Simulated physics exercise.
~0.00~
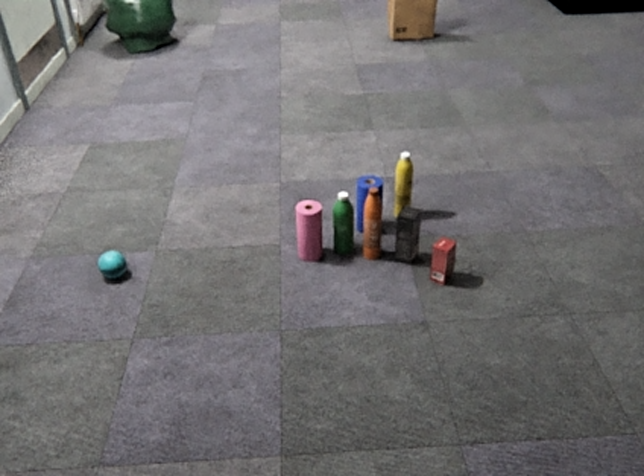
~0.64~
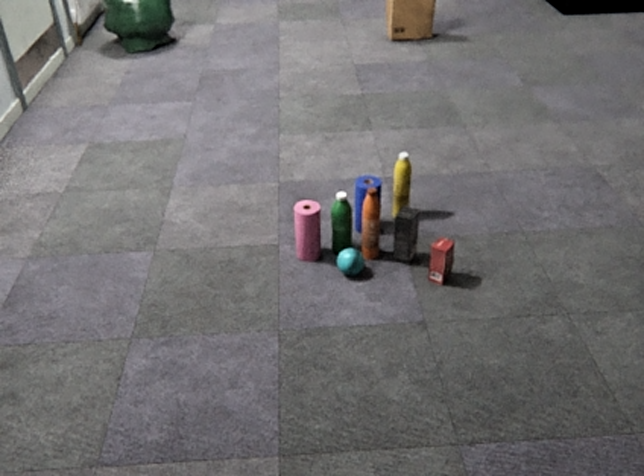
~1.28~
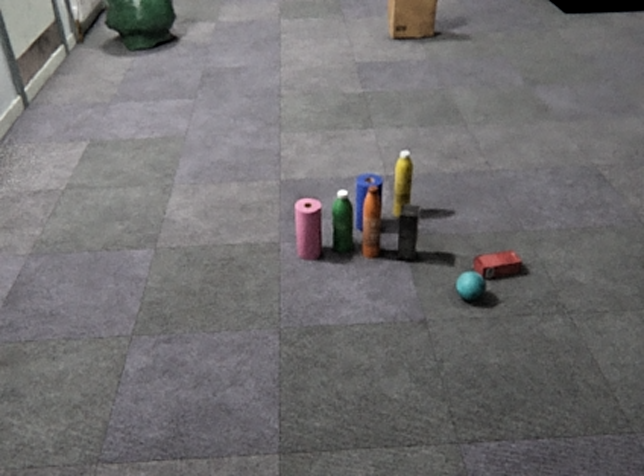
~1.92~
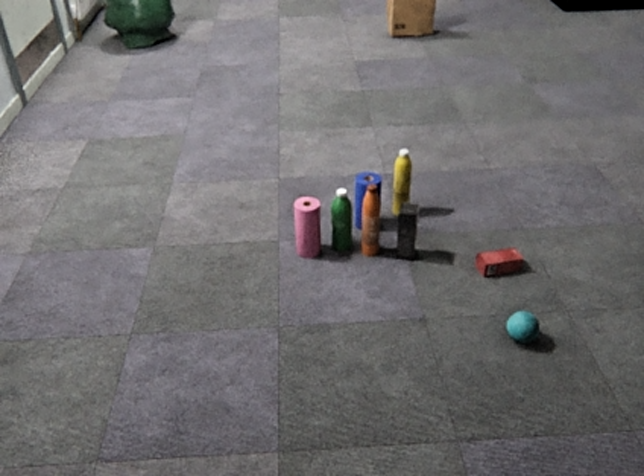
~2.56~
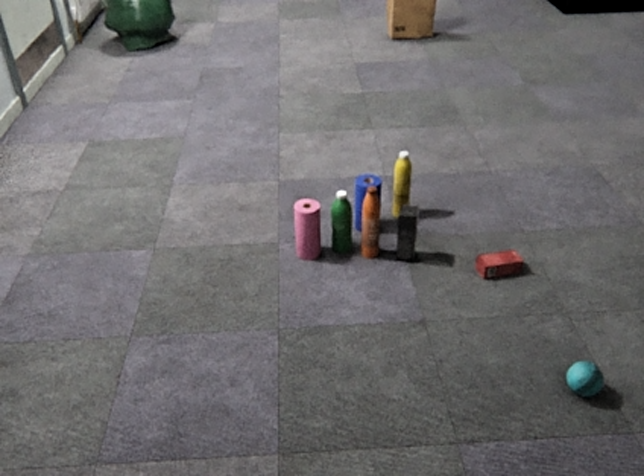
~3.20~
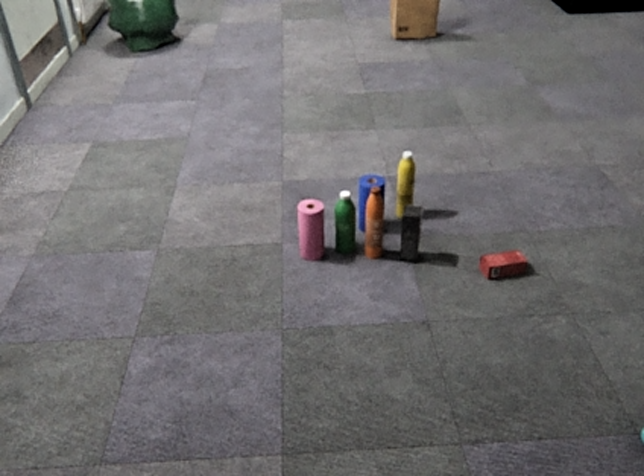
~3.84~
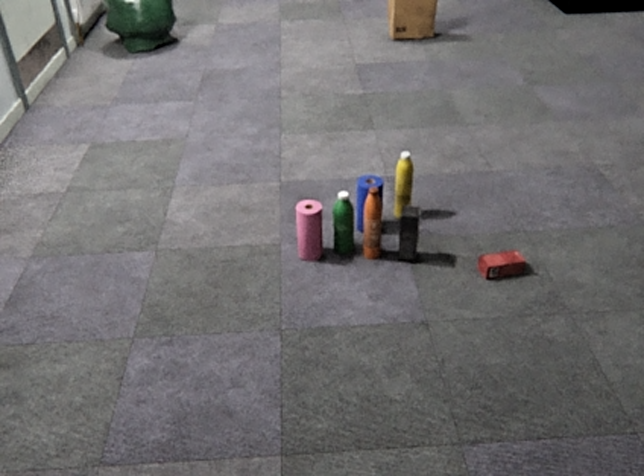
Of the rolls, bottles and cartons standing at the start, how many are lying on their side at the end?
Just one of them is on its side at the end, the red carton. The rolls, the bottles and the black carton are all still upright.
To begin with, a turquoise ball is on the left of a carpeted floor, while a pink roll, a blue roll, green, orange and yellow bottles, a black carton and a red carton stand grouped near the middle. The ball rolls right, passing in front of the green and orange bottles. It reaches the red carton at the right edge of the group, and the carton ends up on its side a little further right. The ball carries on toward the lower right and leaves the view. At the end, the red carton lies on the floor while the rolls, bottles and black carton still stand.
